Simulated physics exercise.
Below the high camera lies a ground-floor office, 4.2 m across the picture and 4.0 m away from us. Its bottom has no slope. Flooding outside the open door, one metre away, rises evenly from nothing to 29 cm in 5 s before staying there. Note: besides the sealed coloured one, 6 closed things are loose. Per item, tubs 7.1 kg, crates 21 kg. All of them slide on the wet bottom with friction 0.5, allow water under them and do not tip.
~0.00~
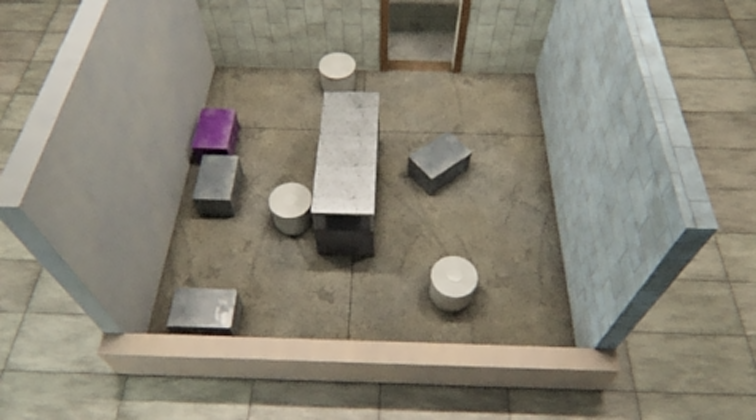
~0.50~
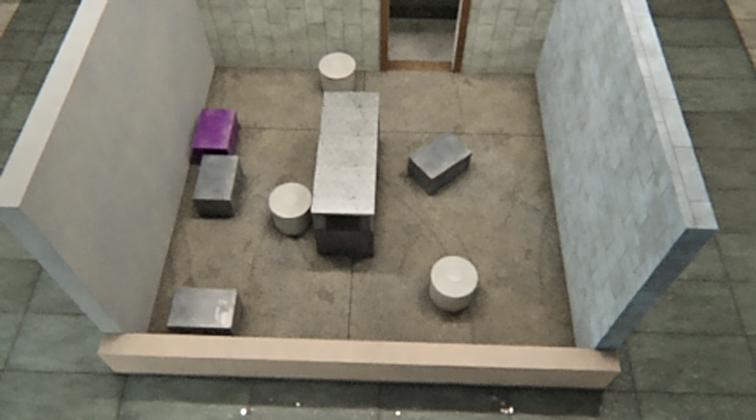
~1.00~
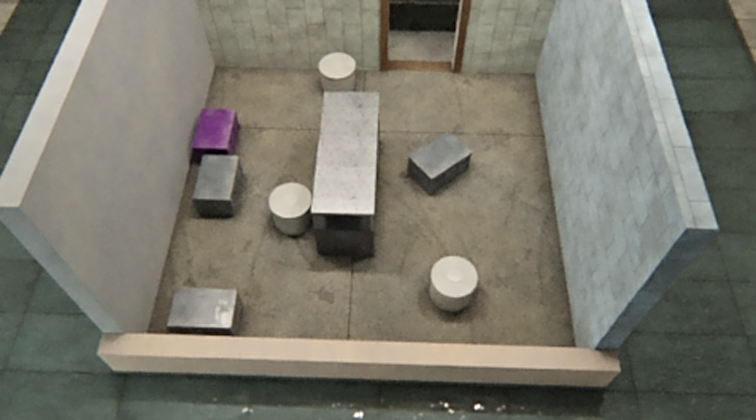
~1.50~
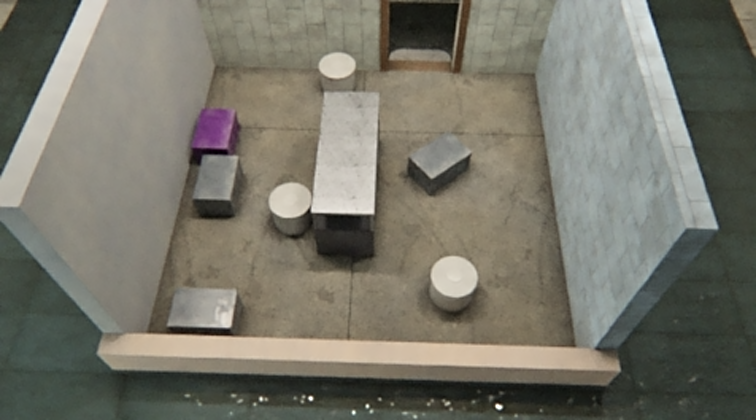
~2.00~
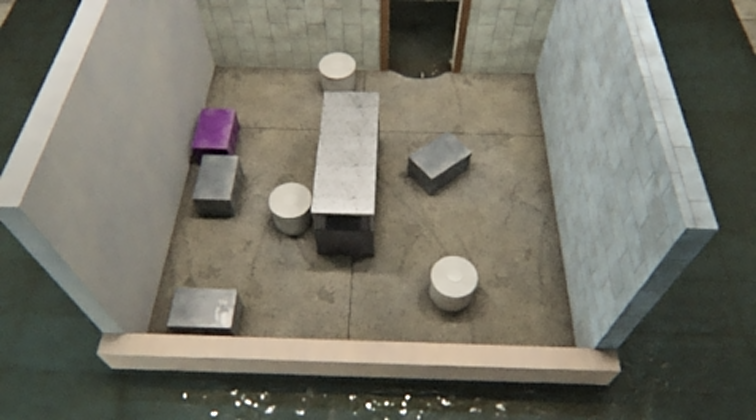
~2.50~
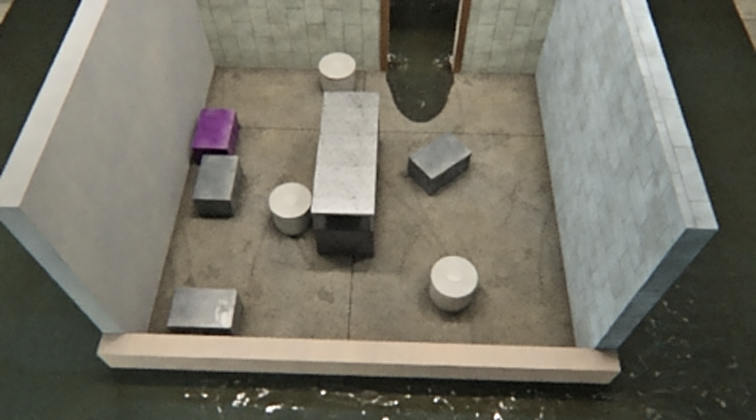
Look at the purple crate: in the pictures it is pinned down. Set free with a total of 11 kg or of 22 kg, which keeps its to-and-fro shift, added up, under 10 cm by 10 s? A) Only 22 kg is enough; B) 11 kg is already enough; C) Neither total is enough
Only 22 kg is enough.
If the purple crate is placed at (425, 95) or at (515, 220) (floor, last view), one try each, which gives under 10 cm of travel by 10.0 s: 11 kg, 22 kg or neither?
In order, no load succeeds and no load succeeds.
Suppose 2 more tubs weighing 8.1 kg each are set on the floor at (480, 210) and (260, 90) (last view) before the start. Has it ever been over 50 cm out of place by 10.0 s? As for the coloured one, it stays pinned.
Beyond, below.
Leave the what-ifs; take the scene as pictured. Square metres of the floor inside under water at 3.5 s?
Roughly 3.0 m2.
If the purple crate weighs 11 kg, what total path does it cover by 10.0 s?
I'd say roughly 20 centimetres in all.
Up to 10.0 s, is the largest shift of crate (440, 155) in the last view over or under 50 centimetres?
Beyond the mark.
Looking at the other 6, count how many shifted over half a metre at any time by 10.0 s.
I make that 2.
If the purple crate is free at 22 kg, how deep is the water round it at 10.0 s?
About 7 cm.
After 3.5 s the purple crate would be 0 cm from its start with 11 kg and 0 cm from its start with 22 kg; 0 cm of water round it then.
After 4.5 s the purple crate would be 0 cm from its start with 11 kg and 0 cm from its start with 22 kg; 0 cm of water round it then.
After 7.0 s the purple crate would be 9 cm from its start with 11 kg and 0 cm from its start with 22 kg; 5 cm of water round it then.
After 10.0 s the purple crate would be 14 cm from its start with 11 kg and 0 cm from its start with 22 kg; 7 cm of water round it then.
